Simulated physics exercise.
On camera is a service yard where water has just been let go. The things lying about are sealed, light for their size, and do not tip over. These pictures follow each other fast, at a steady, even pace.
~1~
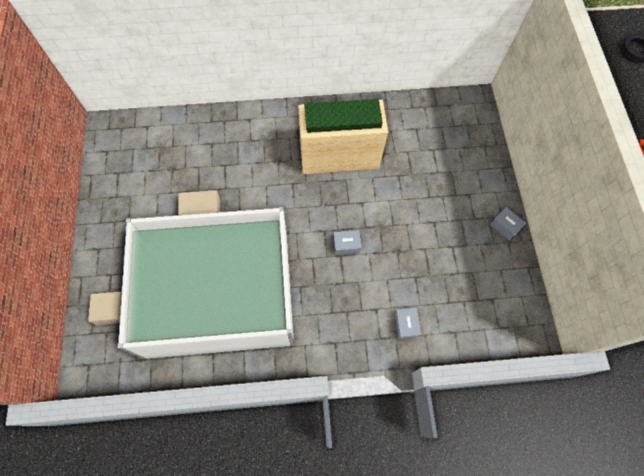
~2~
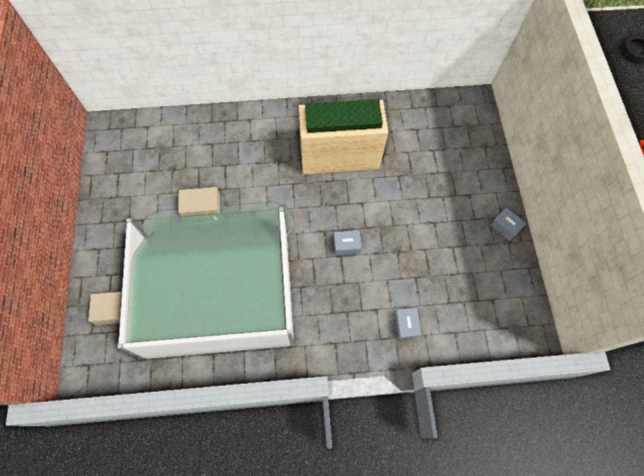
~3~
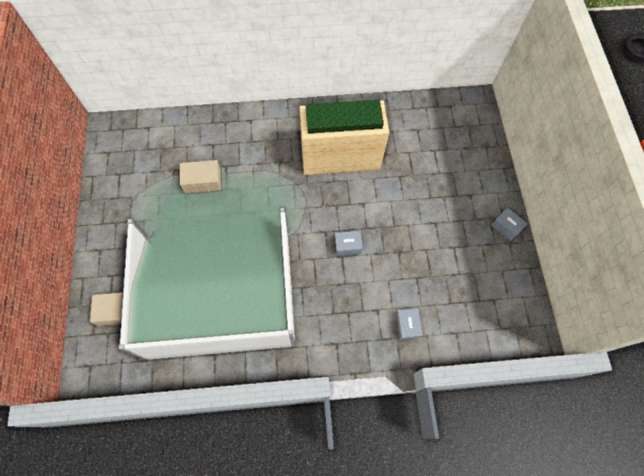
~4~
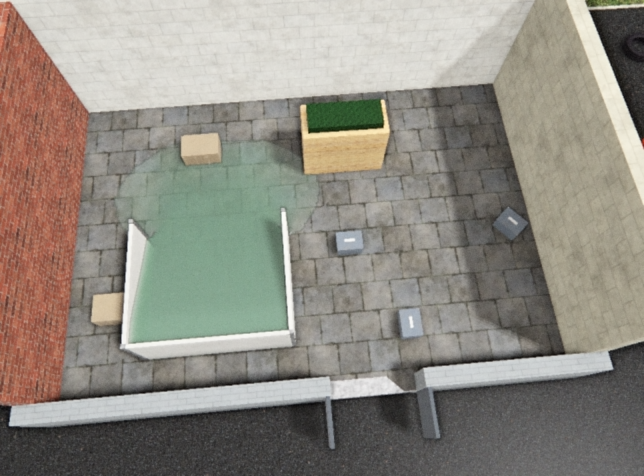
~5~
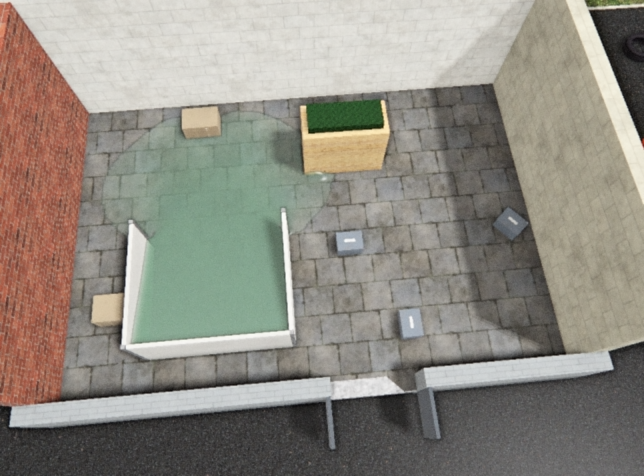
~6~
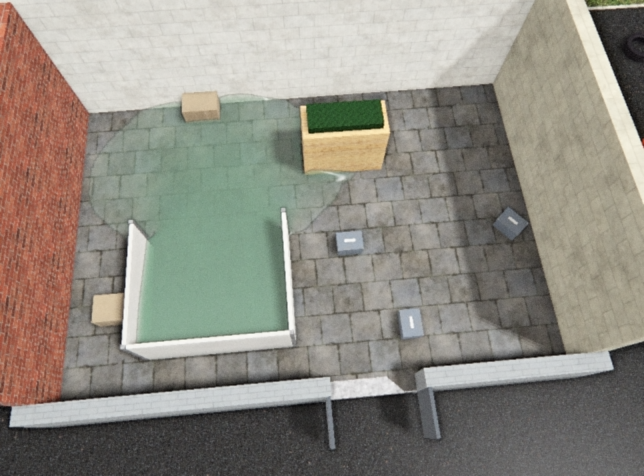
Paved yard with pale green water spilling from a white-walled tank's open far side, pushing a tan box toward the back wall.
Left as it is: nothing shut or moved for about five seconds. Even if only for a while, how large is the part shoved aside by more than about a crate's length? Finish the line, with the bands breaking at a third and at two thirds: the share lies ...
The share lies at two thirds or above.
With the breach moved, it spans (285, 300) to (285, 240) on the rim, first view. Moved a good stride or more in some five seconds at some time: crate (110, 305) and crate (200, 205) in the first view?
Lab note, as listed: Stayed below that mark / stayed below that mark.
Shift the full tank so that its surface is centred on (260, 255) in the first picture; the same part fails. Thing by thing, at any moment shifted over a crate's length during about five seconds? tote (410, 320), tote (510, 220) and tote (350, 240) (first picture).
First never went far, then displaced far, then never went far.
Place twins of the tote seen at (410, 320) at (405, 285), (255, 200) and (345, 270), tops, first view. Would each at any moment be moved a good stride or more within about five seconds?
Going by the order given: Stays in place, travels that far, stays in place.
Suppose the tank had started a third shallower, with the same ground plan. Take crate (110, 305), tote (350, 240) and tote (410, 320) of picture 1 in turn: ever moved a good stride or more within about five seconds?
First one reached the mark, second one stopped before it, third one stopped before it.
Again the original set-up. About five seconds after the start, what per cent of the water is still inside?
About 100 percent.
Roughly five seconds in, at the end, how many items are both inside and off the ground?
I count 2.
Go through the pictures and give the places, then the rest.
In the first picture, a crate at (198, 203) rests on the ground; a crate at (111, 306), on the bottom; 0 of 5 have shifted.
In the second picture, a crate at (198, 200) rests on the ground, close to its start; a crate at (111, 306), on the bottom; 1 of 5 have shifted.
In the third picture, a crate at (199, 172), on the bottom, a stride from its start; a crate at (112, 307), on the bottom; 1 of 5 have shifted.
In the fourth picture, a crate at (200, 145), on the bottom, a stride from its start; a crate at (113, 306), on the bottom; 1 of 5 have shifted.
In the fifth picture, a crate at (200, 117) rests on the ground, far from its start; a crate at (114, 307), on the bottom; 1 of 5 have shifted.
In the sixth picture, a crate at (199, 101) floats, far from its start; a crate at (114, 307), on the bottom; 1 of 5 have shifted.
A moment on, 1 of 5 are well off their spots; 1 afloat.
Next, 1 of 5 are well off their spots; 1 afloat.
Later, 2 of 5 are well off their spots; 2 afloat.
In the end, 4 of 5 are well off their spots, and 4 have been at some point; 2 afloat.
